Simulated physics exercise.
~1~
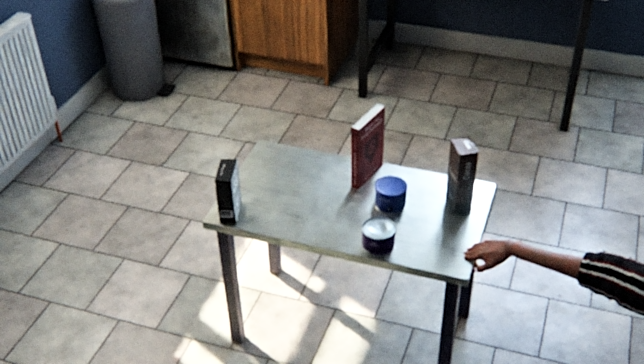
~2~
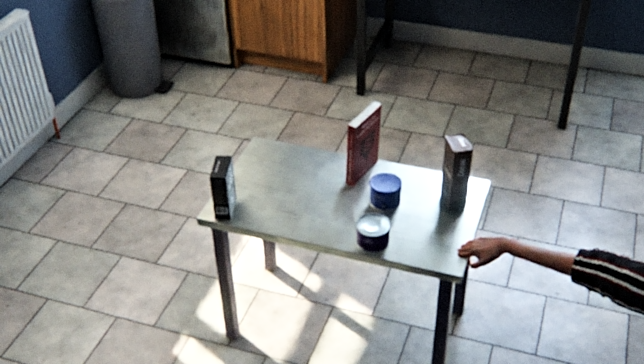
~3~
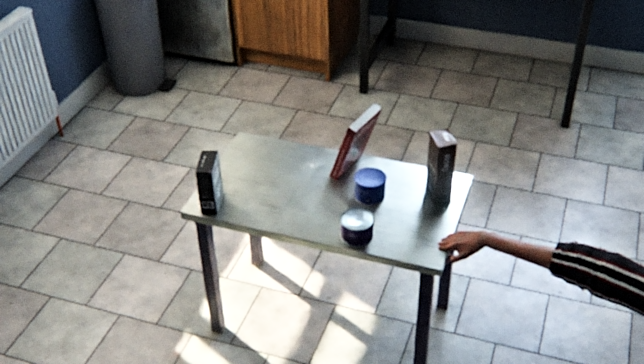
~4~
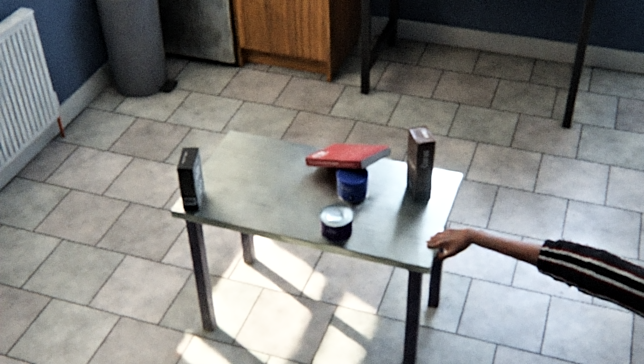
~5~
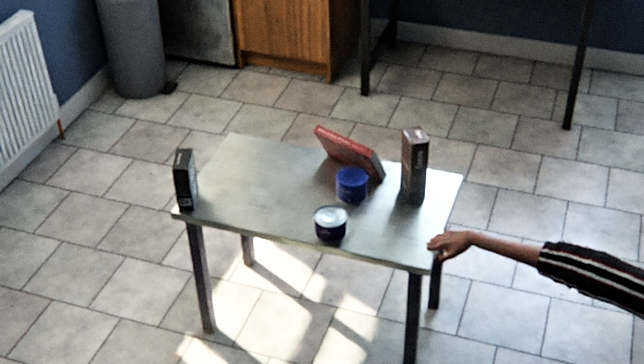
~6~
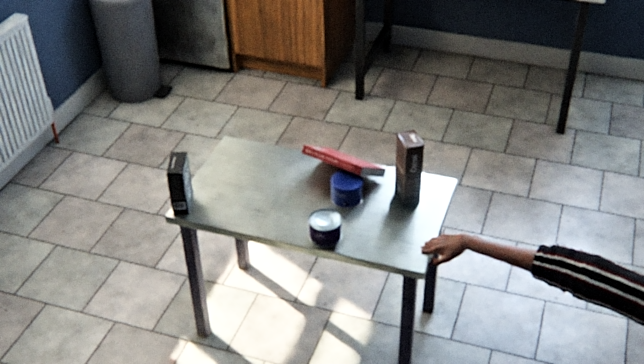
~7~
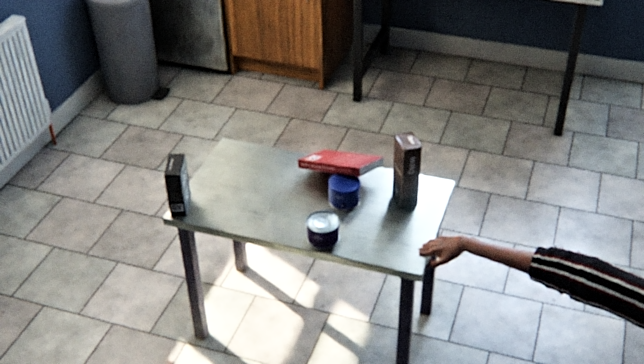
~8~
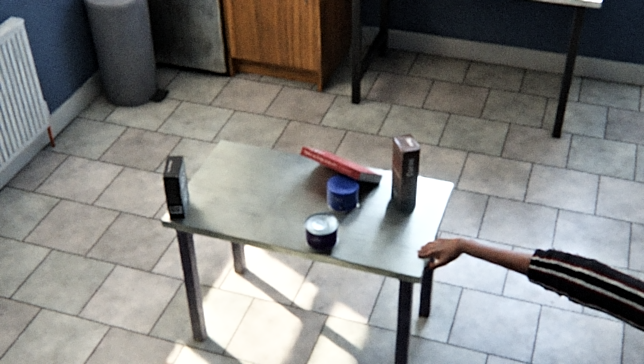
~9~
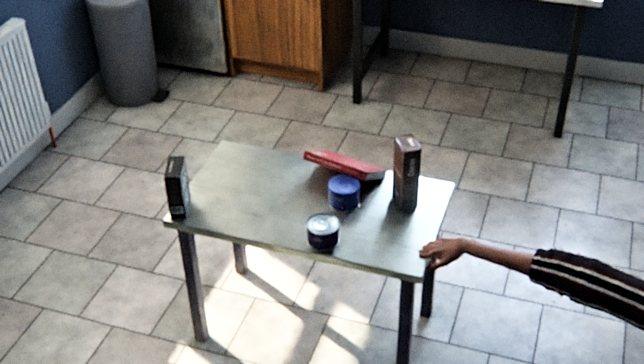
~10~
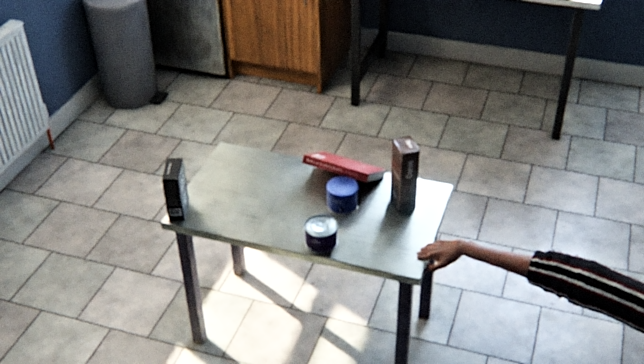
A tiled room with blue walls is seen from above, with a white radiator and grey bin at left and a wooden cabinet behind a light table. A black packet stands at the table's left, two tubs, one blue and one darker purplish, sit near the middle, and an upright red book and brown carton stand toward the back and right. With a striped-sleeved hand at its right corner, the table slides left. The book tips over, rocks behind the blue tub and ends toppled, while the other items stay upright on the now-still table.
